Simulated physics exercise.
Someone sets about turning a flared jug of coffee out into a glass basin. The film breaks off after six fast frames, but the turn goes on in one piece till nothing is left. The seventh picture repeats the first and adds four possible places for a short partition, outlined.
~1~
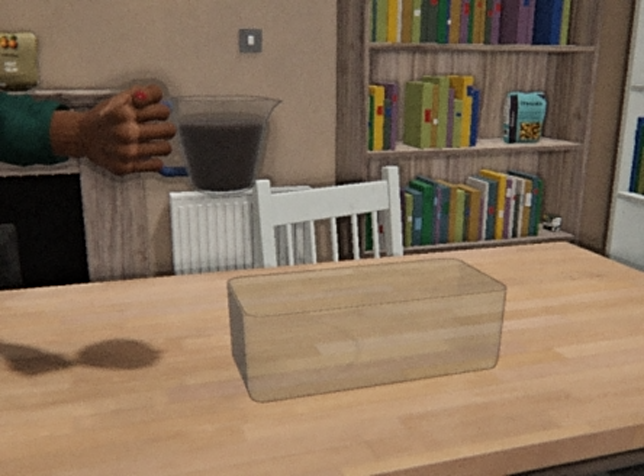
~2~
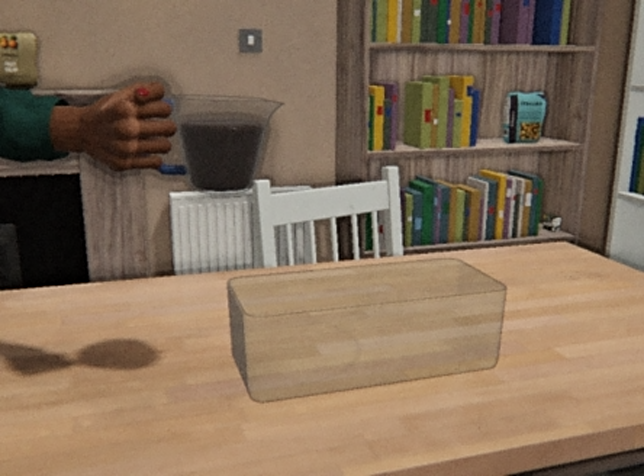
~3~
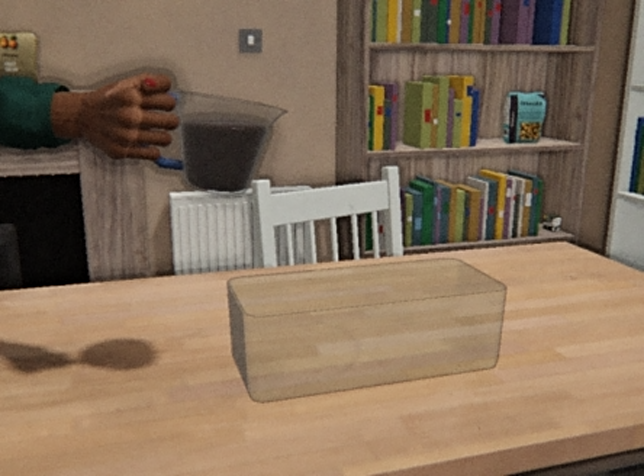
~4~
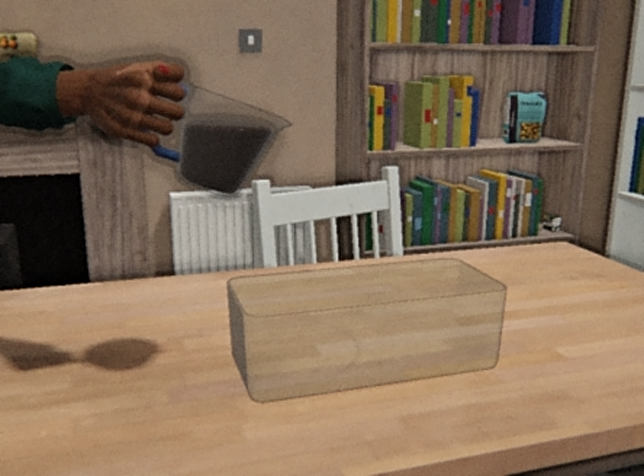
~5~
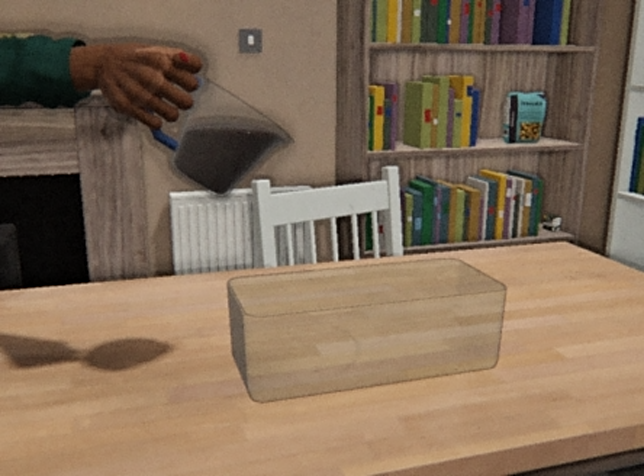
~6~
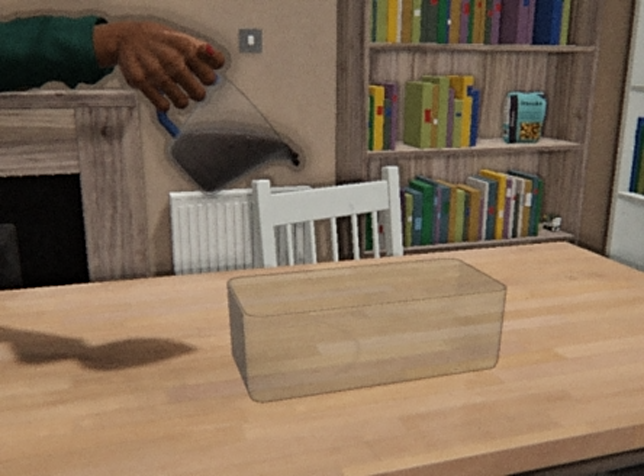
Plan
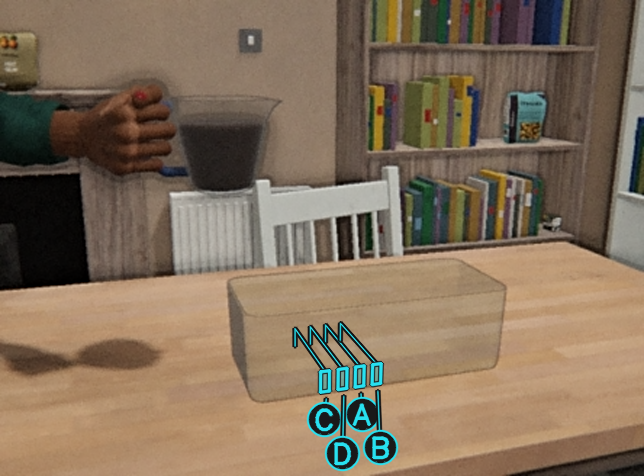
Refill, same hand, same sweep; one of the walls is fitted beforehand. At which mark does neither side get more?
The answer is position D.
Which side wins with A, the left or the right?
The left side.
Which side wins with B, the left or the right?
The left side.
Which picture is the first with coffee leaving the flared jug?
Picture 6.
On the marked copy, A at (360, 393); B at (377, 390); C at (326, 398); D at (343, 396).
With A, about 73 % ends left of the wall and 19 % right of it; 8 % is lost outside.
With B, about 78 % ends left of the wall and 14 % right of it; 8 % is lost outside.
With C, about 22 % ends left of the wall and 75 % right of it; 3 % is lost outside.
With D, about 50 % ends left of the wall and 46 % right of it; 4 % is lost outside.
